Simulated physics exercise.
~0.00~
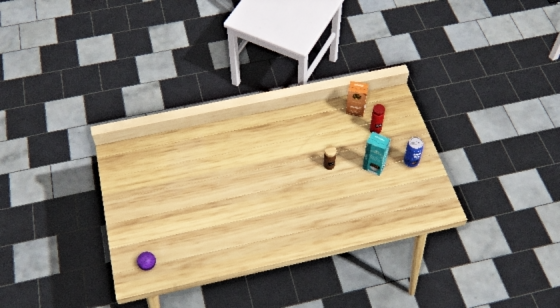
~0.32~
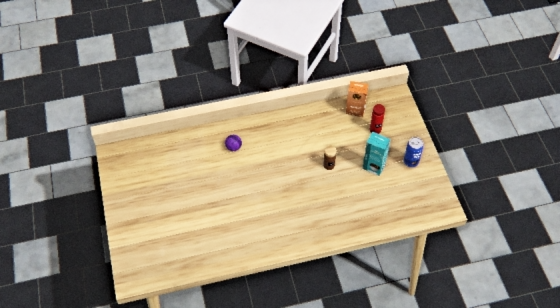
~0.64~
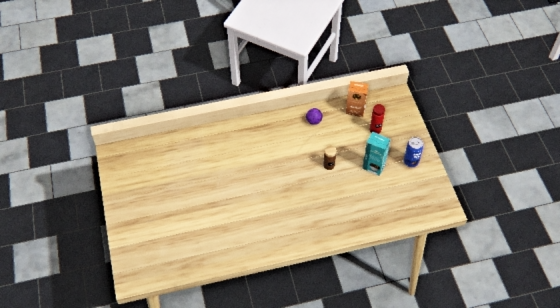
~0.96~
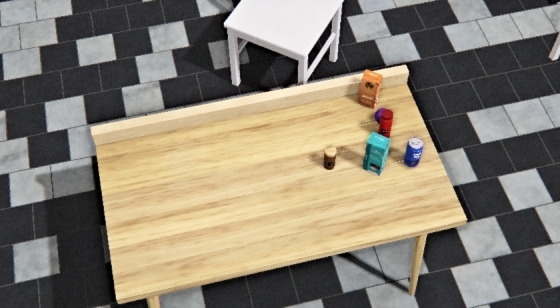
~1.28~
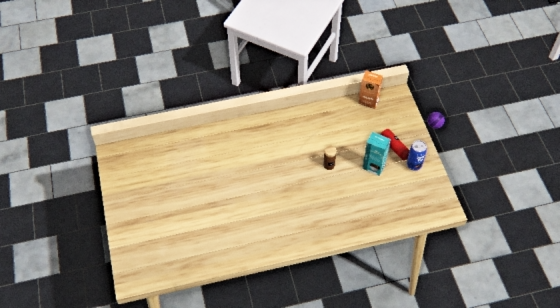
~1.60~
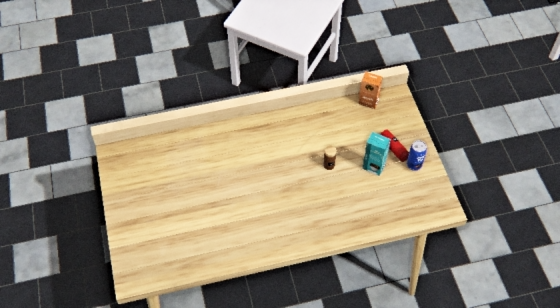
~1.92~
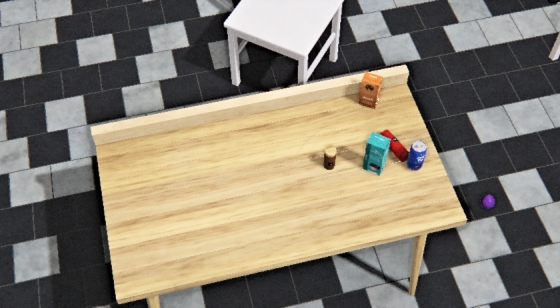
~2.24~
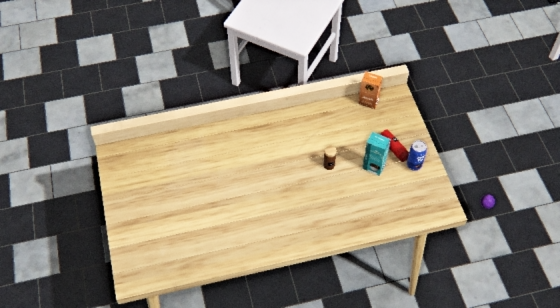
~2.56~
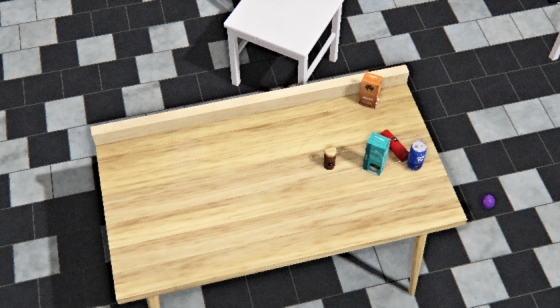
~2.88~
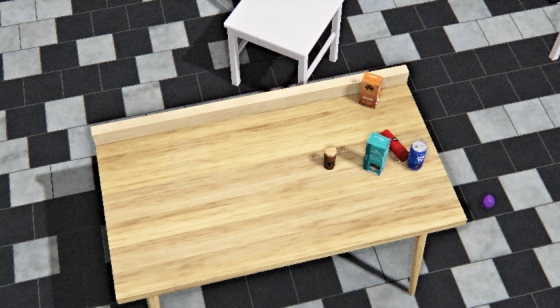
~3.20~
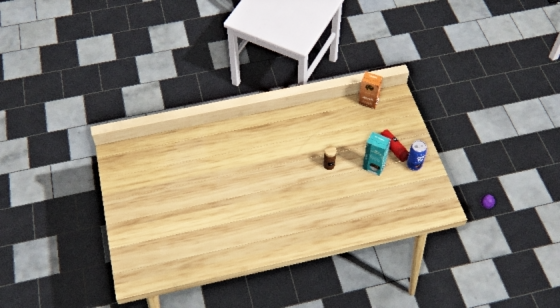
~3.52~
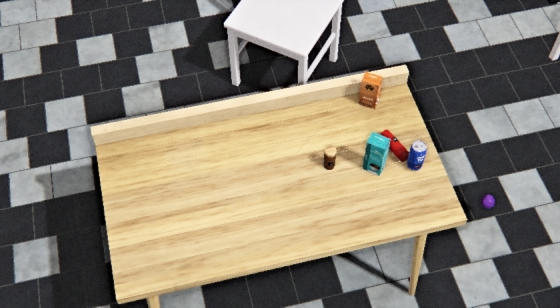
A wooden table held a few small containers at its right side as a purple ball rolled up and across it, nudged the orange carton, knocked over the red shaker, then left the table and ended up on the tiled floor at right.
